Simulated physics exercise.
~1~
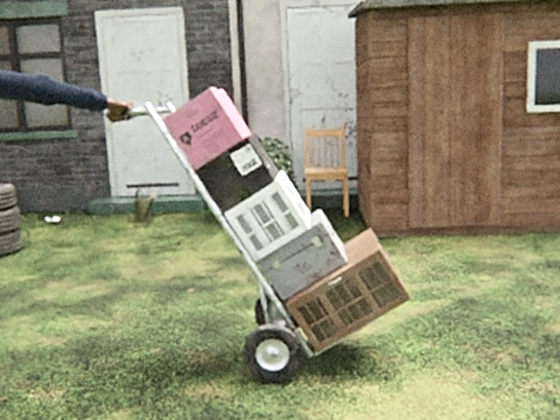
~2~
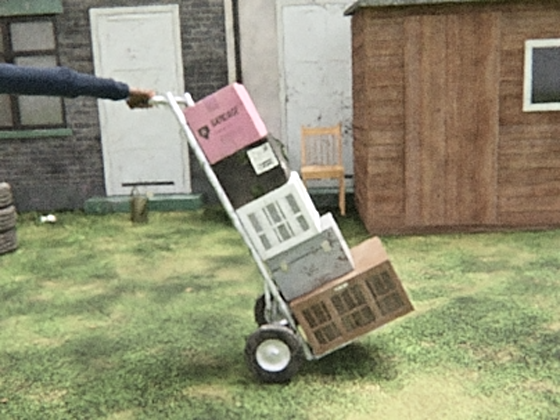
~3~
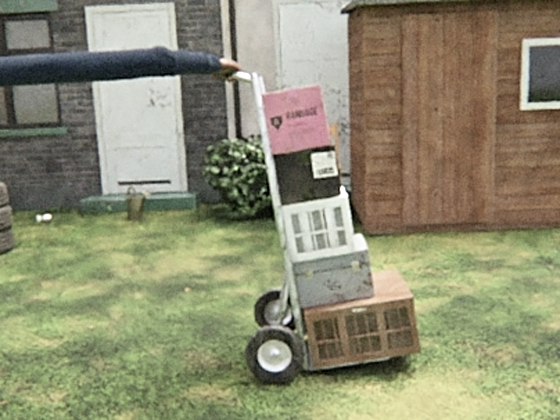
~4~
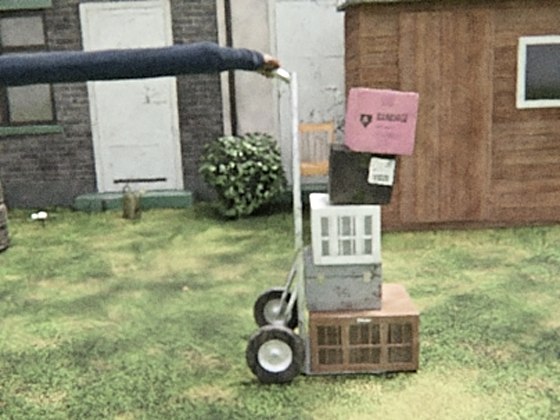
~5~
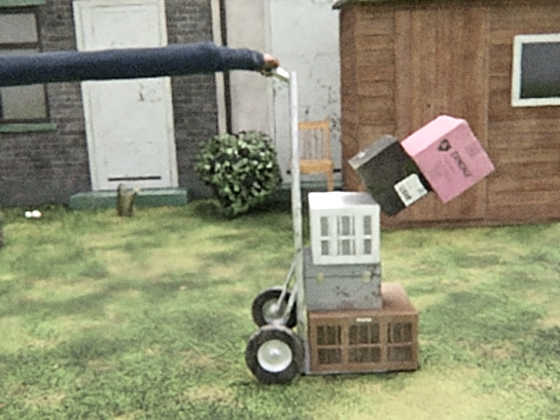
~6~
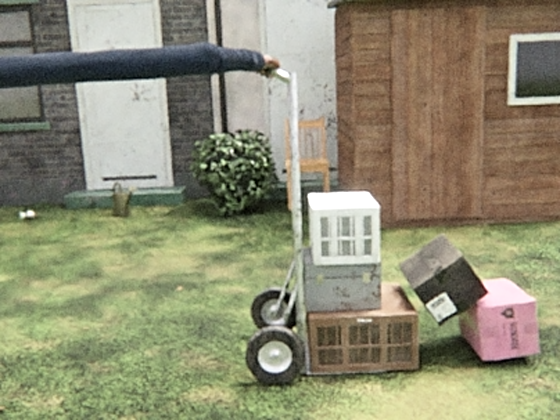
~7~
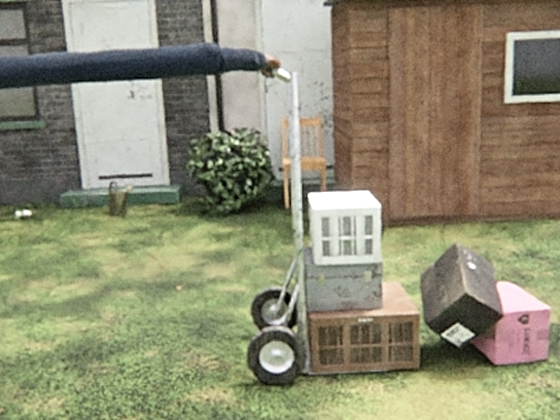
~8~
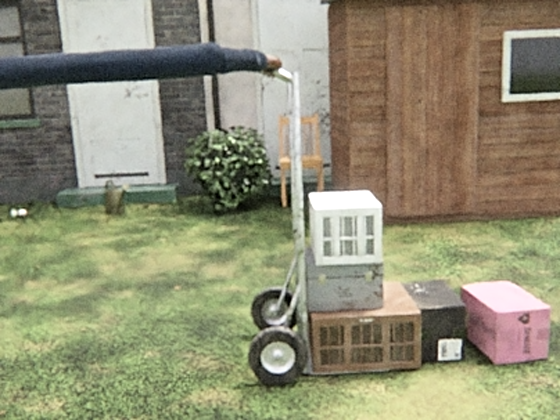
To begin with, a hand at the end of a long, dark-sleeved arm holds a tilted hand truck on grass, stacked with a brown crate, a grey toolbox, a white crate, a black parcel and a pink box. The arm lets the truck swing forward to the right until it stands upright. As it stops, the top two boxes keep going and tip off the stack. The pink box lands first, and the black parcel comes down against it, then settles flat. Both end up lying on the grass to the right, while the other three remain stacked.
